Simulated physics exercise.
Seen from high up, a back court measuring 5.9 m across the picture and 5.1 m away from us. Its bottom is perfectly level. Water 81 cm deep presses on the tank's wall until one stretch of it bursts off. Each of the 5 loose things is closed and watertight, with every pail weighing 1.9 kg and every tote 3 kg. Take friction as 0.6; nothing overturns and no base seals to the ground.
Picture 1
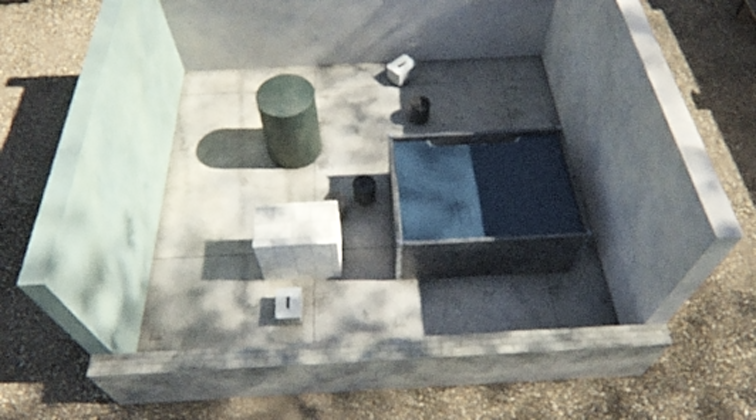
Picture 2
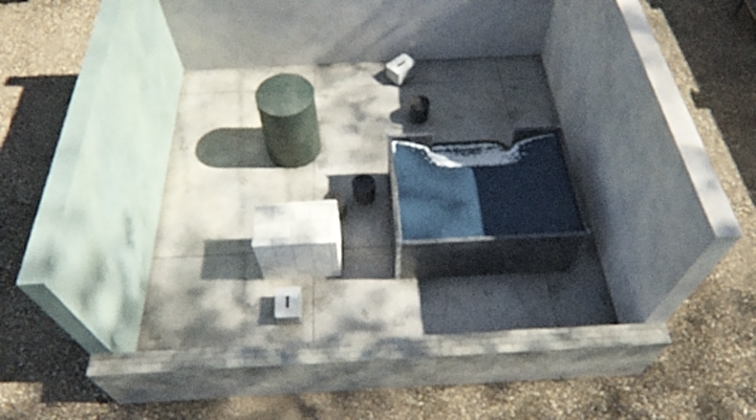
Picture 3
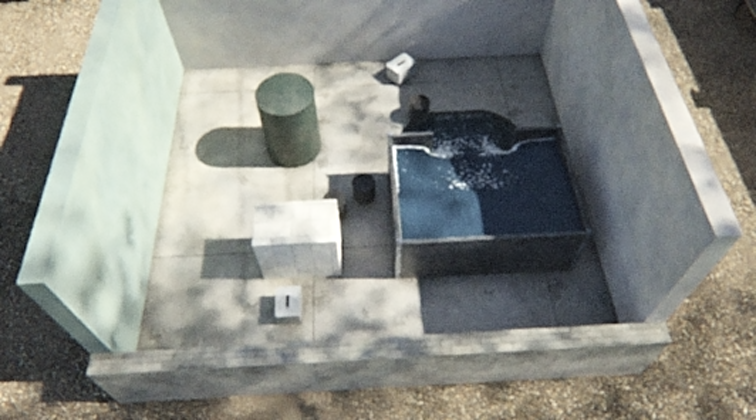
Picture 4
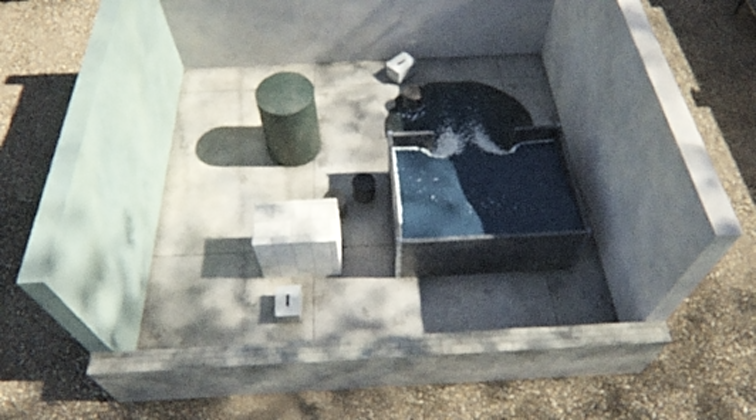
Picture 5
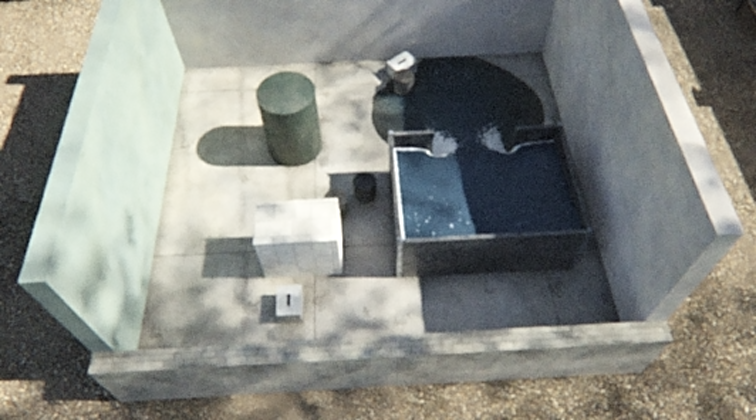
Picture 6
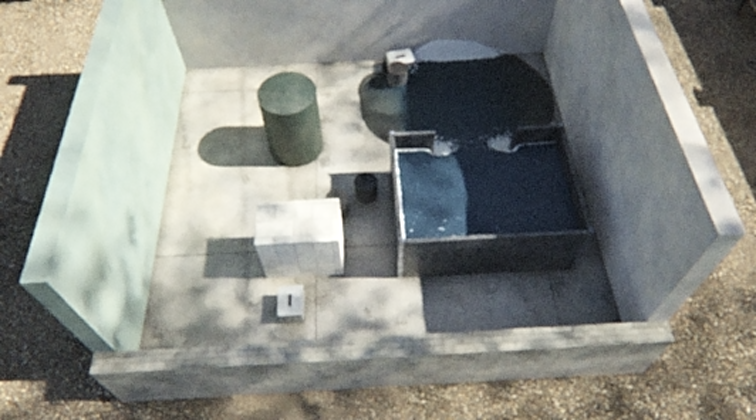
Water pours through a gap in the far side of a dark blue-filled tank at the right of a pale-walled court, seen from high above. A green cylinder, a white block, a small dark container and two small whitish boxes occupy the floor. The dark pool spreads backward and sideways, carrying a small dark pail back-left to the rear box, which then shifts slightly, while the view stays almost still.
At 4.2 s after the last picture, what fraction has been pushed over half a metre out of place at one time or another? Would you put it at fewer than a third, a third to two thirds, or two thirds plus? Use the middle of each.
I would say a third to two thirds.
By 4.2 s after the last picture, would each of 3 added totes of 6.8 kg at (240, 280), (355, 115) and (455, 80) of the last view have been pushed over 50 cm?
Order as given: Stays inside it, goes farther, goes farther.
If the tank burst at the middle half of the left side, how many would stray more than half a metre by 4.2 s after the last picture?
Count: 5.
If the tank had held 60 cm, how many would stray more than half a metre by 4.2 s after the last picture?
With that change, 2 of them.
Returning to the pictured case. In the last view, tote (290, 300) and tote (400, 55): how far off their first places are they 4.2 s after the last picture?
0 cm and 350 cm.
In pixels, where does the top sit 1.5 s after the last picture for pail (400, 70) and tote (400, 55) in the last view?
About (225, 99) for the first and (256, 61) for the second.
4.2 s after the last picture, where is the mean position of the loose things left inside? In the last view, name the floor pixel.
It sits at about (287, 234).
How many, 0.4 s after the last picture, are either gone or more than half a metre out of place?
1.
Then, 0.4 s after the last picture 1 of 5 are over 50 cm from their spots; 2 afloat.
Then, 1.5 s after the last picture 2 of 5 are over 50 cm from their spots; 2 afloat.
Then, 2.8 s after the last picture 2 of 5 are over 50 cm from their spots; 2 afloat.
Then, 4.2 s after the last picture 2 of 5 are over 50 cm from their spots, and 2 have been at some point; 2 afloat.
